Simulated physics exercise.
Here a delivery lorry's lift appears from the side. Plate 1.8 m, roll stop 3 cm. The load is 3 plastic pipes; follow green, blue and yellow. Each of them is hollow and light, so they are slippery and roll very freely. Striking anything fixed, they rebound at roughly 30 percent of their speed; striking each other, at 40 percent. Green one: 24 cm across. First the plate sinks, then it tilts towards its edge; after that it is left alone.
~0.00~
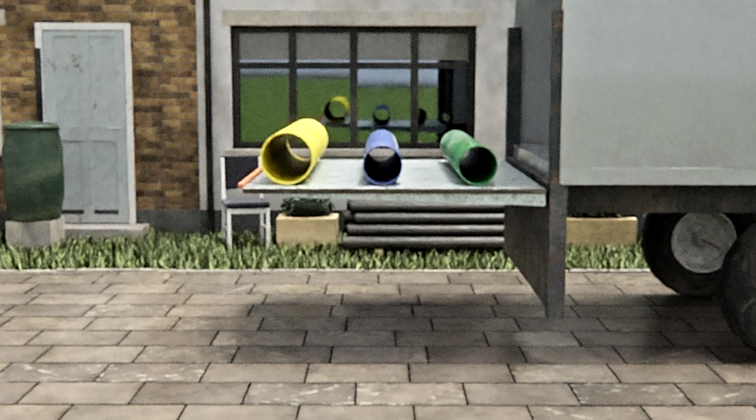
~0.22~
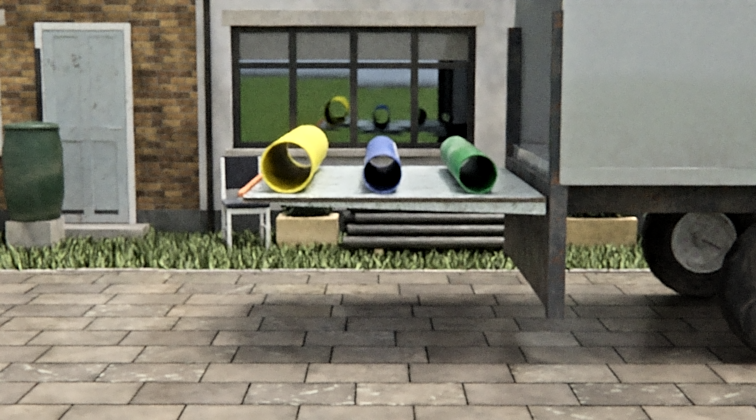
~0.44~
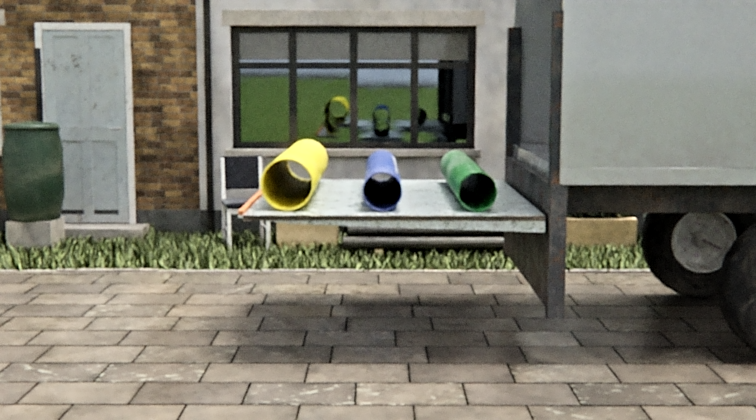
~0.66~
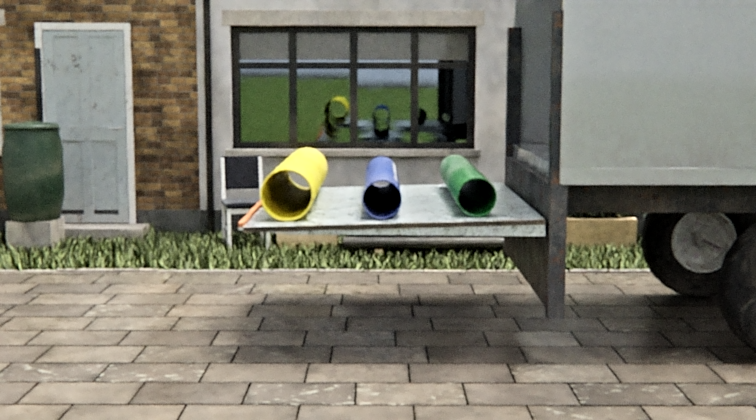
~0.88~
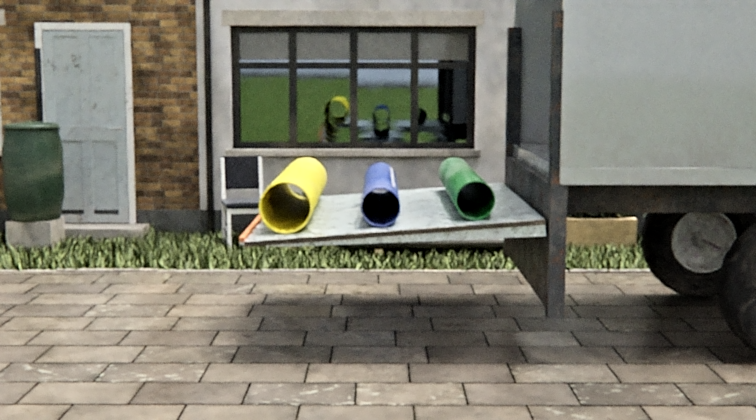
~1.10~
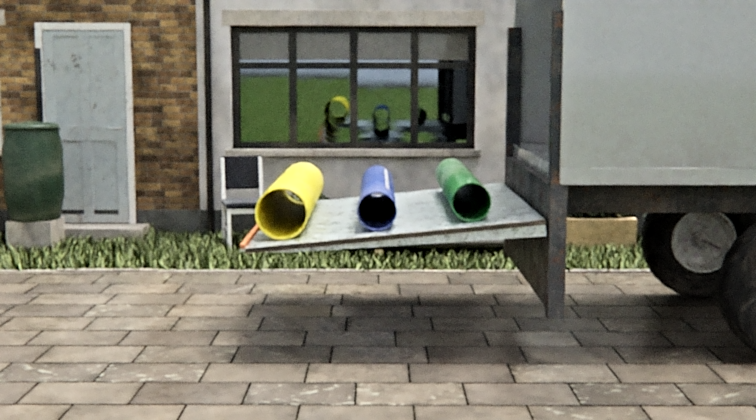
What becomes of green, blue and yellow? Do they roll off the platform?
Result: The green is kept on; the blue is kept on; the yellow is kept on.
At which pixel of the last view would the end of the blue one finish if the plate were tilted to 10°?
(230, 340), roughly.
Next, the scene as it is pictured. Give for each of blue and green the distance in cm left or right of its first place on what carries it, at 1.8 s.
Blue has shifted 25 left and green 25 left.
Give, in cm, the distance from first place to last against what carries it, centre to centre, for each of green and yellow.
The green one shifts some 80 and the yellow one roughly 15.
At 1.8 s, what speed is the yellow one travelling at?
It's travelling at about 0.1 m/s.
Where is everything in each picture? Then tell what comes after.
The first frame shows green (478, 165), blue (383, 165), yellow (286, 158); plate level; stop at (240, 186); 3 of the 3 make up the bottom layer on the plate.
The second frame shows green (477, 174), blue (383, 174), yellow (287, 167); plate level.
The third frame shows green (477, 191), blue (382, 191), yellow (287, 185); plate level.
The fourth frame shows green (477, 197), blue (382, 199), yellow (286, 195); plate tilted 2°; stop at (241, 225).
The fifth frame shows green (475, 200), blue (381, 207), yellow (285, 208); plate tilted 4°.
The sixth frame shows green (471, 202), blue (377, 211), yellow (281, 214); plate tilted 6°; stop at (242, 247).
By 1.8 s, green is on the plate, 115 cm from the stop, rolling left; blue is on the plate, 60 cm from the stop, rolling left; yellow is on the plate, 5 cm from the stop; 0 of 3 are off.
By 2.6 s, green is on the plate, 65 cm from the stop, rolling left; blue is on the plate, 35 cm from the stop; as before, yellow; 0 of 3 are off.
Finally (3.5 s), green is on the plate, 60 cm from the stop; blue is on the plate, 35 cm from the stop; yellow is on the plate, 10 cm from the stop; 0 of 3 are off.
